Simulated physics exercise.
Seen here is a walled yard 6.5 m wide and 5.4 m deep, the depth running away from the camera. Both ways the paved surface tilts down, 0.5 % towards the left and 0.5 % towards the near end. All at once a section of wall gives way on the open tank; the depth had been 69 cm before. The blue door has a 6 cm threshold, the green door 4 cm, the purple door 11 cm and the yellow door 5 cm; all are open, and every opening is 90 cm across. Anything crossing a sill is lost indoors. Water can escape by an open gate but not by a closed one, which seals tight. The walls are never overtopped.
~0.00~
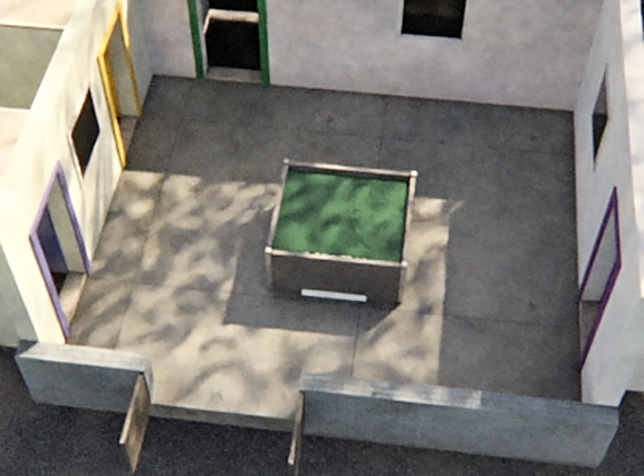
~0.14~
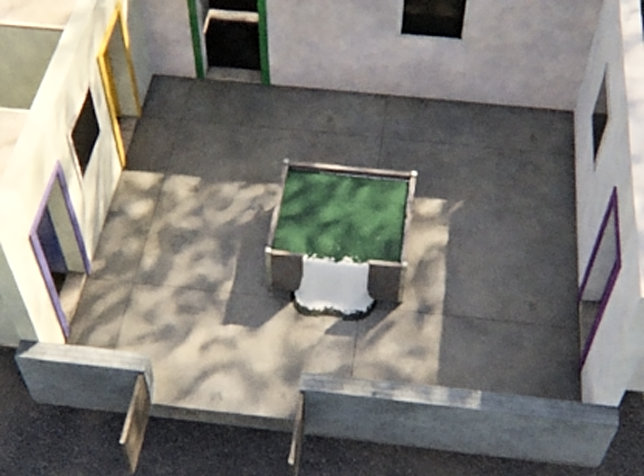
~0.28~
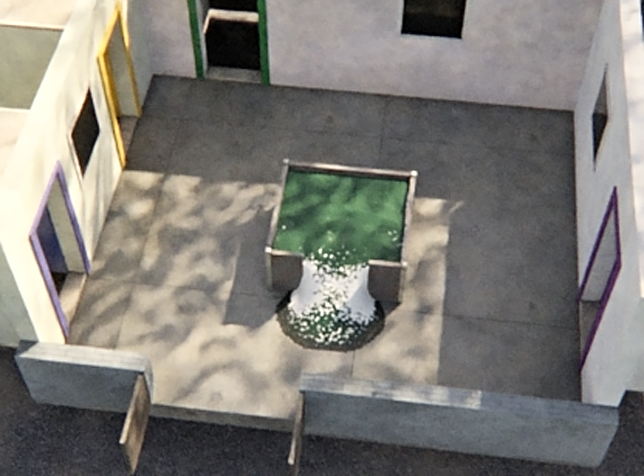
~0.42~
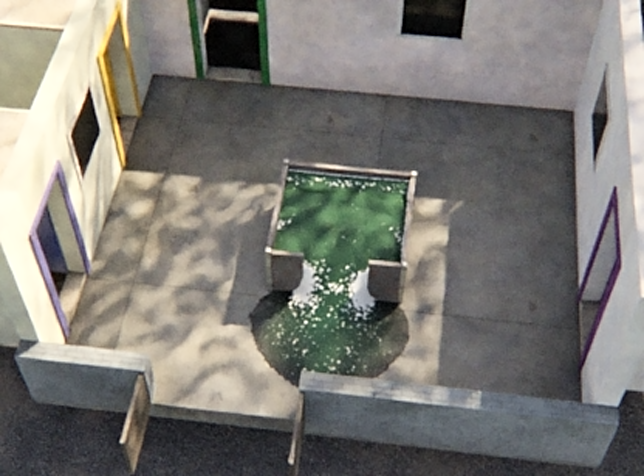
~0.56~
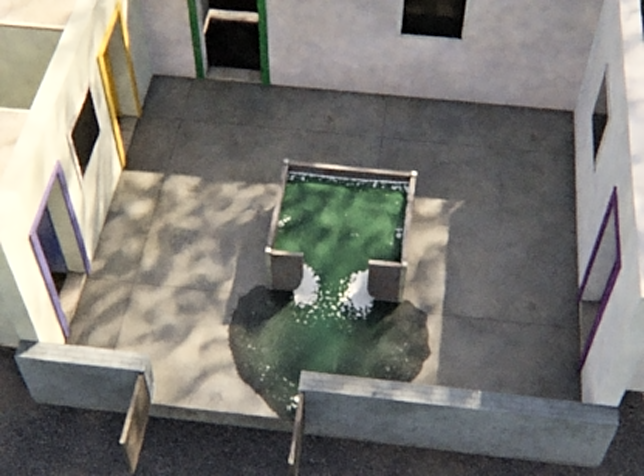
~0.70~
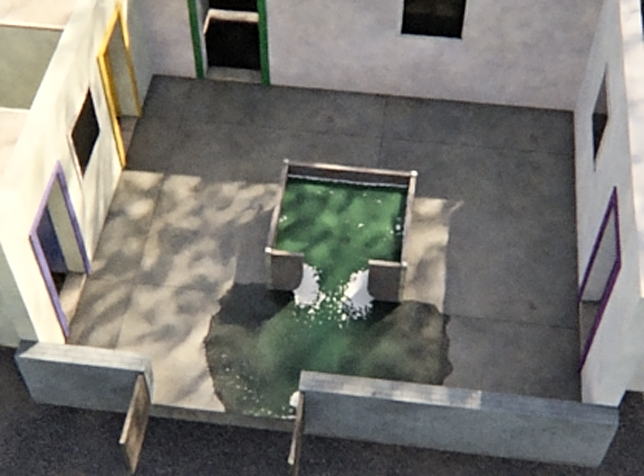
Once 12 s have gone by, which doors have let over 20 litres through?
As I see it, blue door: The inflow ends up lower than the cap; green door: The inflow ends up lower than the cap; purple door: The inflow ends up lower than the cap; yellow door: The inflow ends up lower than the cap.
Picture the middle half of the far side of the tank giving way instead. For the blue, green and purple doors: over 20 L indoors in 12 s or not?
So blue ends up short of it, green past the limit, purple short of it.
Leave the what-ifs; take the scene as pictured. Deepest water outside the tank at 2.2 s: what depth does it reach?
Around 28 centimetres.
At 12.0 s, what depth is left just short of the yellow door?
Roughly 4.5 centimetres.
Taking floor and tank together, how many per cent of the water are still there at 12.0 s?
Around 54 per cent of the water.
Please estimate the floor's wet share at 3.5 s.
Close to 30 in a hundred.
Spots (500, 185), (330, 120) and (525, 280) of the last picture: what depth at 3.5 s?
Approximately 0, 0 and 5 centimetres, going through them in turn.
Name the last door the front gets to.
Answer: The yellow door.
After 1.4 s water covers 15 % of the floor and is deepest (35 cm) near (347, 394); blue door not reached, green door not reached, purple door not reached, yellow door not reached.
After 2.2 s water covers 20 % of the floor and is deepest (28 cm) near (572, 432); blue door not reached, green door not reached, purple door 7 cm at the sill, 0 L in, yellow door not reached.
After 3.5 s water covers 30 % of the floor and is deepest (19 cm) near (330, 405); blue door 2 cm at the sill, 0 L in, green door not reached, purple door 11 cm at the sill, 2 L in, yellow door not reached.
After 7.0 s water covers 55 % of the floor and is deepest (8 cm) near (316, 404); blue door 2 cm at the sill, 0 L in, green door not reached, purple door 6 cm at the sill, 2 L in, yellow door not reached.
After 12.0 s water covers 85 % of the floor and is deepest (5 cm) near (330, 405); blue door 2 cm at the sill, 0 L in, green door 2 cm at the sill, 0 L in, purple door 3 cm at the sill, 2 L in, yellow door 5 cm at the sill, 0 L in.
